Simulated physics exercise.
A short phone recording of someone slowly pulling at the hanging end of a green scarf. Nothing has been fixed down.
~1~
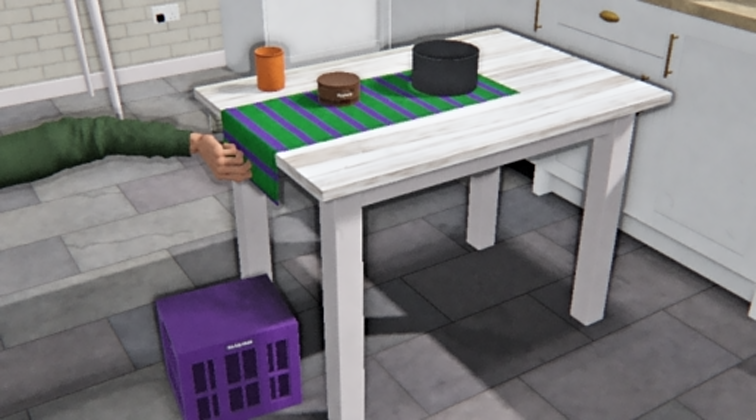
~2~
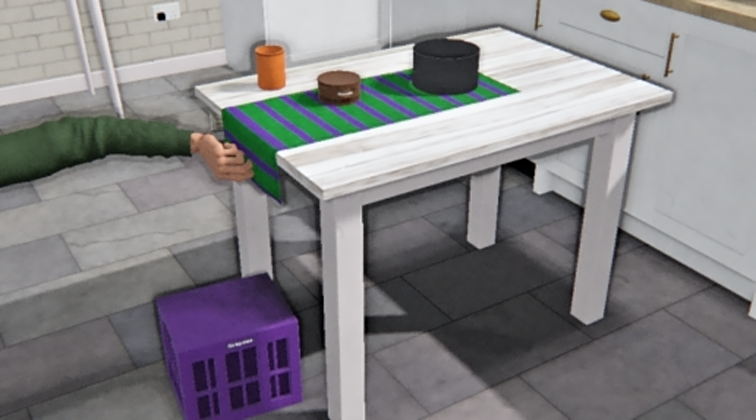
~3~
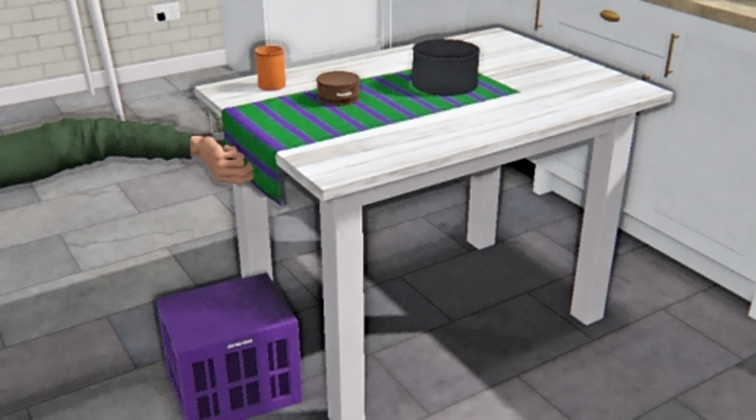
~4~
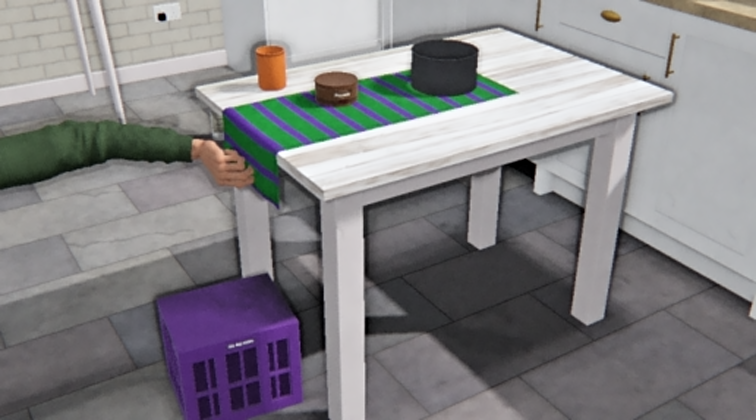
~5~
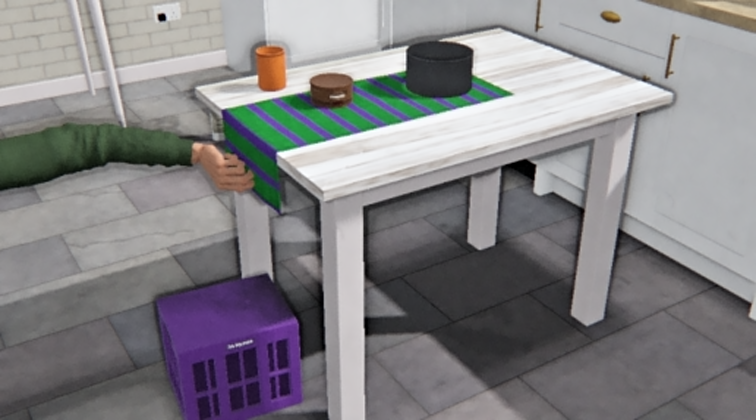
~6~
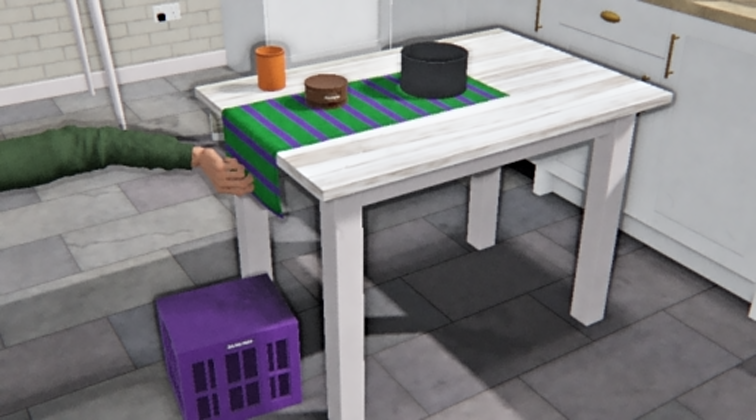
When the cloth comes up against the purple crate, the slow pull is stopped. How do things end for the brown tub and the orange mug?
They end like this: The brown tub has gone over, the orange mug is still on top.
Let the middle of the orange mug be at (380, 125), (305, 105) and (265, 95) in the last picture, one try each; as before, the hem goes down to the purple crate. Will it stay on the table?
It stays on top the first time, leaves the top the second time and leaves the top the third time.
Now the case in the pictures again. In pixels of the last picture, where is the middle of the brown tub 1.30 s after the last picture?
At that time it is around pixel (248, 108).
Then, 0.58 s on from there, hem going down; tub carried along near (292, 99); mug in place.
Then, 1.30 s on from there, hem going down; tub carried along near (247, 108); mug in place.
Then, 1.94 s on from there, hem on the crate; tub down below near (209, 269); mug in place.
In the end, hem on the crate; tub down below near (209, 269); mug in place. The brown tub falls off and the orange mug remains up there.
